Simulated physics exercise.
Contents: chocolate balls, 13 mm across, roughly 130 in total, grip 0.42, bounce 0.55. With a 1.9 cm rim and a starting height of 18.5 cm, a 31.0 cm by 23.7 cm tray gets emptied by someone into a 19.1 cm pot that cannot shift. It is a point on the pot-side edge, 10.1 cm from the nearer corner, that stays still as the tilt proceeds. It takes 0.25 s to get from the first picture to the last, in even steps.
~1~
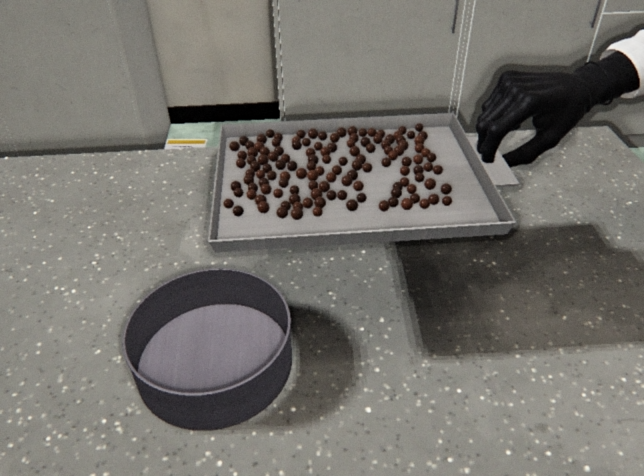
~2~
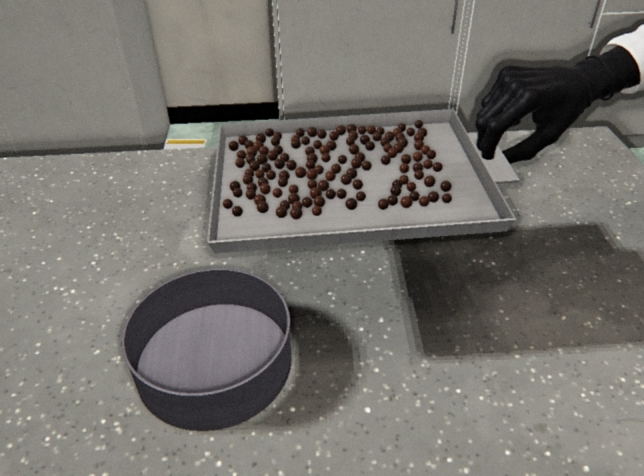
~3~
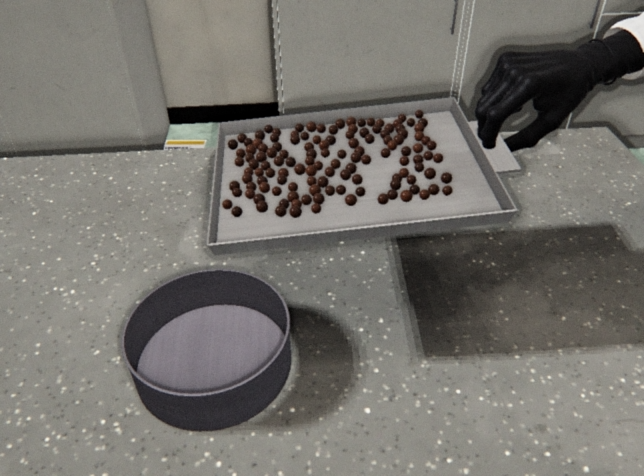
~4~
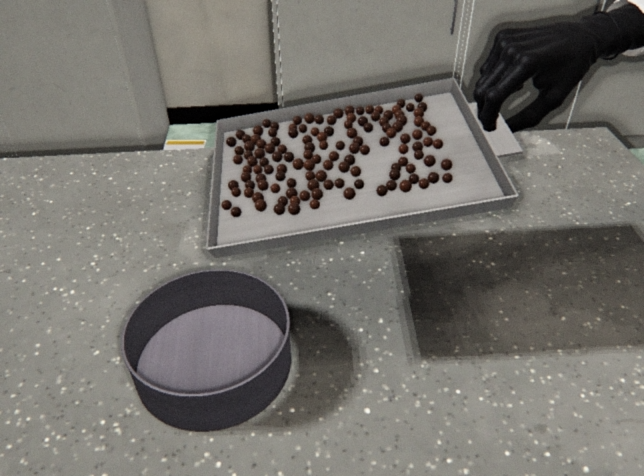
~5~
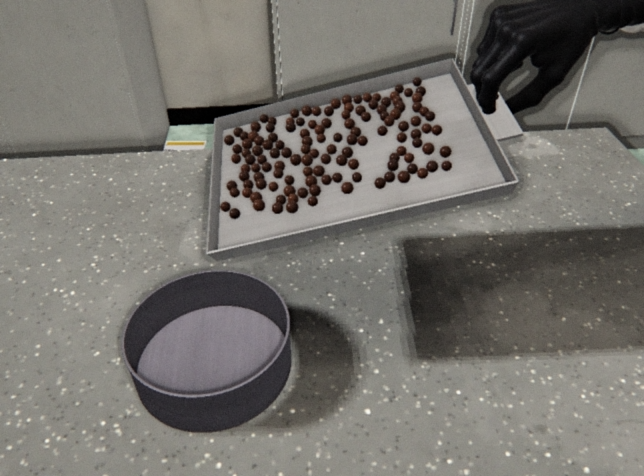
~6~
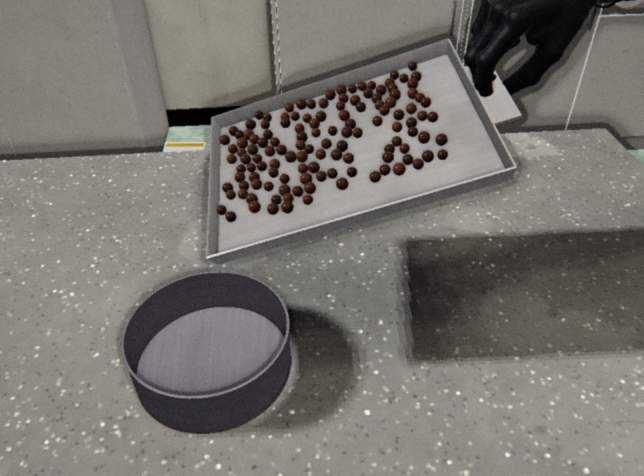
A tray scattered with small brown chocolate balls tilted gradually as a black-gloved hand raised its right side, while the balls shifted slightly and a round dark pot sat still on the speckled counter.
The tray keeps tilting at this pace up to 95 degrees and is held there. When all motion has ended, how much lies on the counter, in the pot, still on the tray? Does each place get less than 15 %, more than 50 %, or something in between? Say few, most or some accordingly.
Counter: Few. Pot: Most. Tray: Few.
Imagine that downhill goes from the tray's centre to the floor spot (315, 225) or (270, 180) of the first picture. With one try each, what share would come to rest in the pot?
Roughly 80 % for the first direction, roughly 20 % for the second.
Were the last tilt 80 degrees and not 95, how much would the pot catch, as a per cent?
I'd say close to 90 percent.
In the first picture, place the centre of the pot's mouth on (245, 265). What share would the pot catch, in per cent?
It would come to around 35 percent.
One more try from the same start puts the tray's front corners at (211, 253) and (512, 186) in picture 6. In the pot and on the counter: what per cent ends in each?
Final per cent - pot 100, counter 0.
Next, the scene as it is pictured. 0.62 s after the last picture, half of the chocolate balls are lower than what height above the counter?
I'd say near 18 cm.
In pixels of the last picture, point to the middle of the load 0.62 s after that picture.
At about (211, 228).
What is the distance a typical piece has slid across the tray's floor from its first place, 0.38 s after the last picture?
It has moved some 10 cm from its start.
Then, 0.38 s after the last picture, tilt 56 degrees; the tray holds 100 %, the pot 0 %.
Then, 0.62 s after the last picture, tilt 80 degrees; the tray holds 70 %, the pot 15 %.
Then, 0.98 s after the last picture, tilt 95 degrees; the tray holds 0 %, the pot 85 %.
In the end, counter 5 %, pot 95 %, tray 0 %.
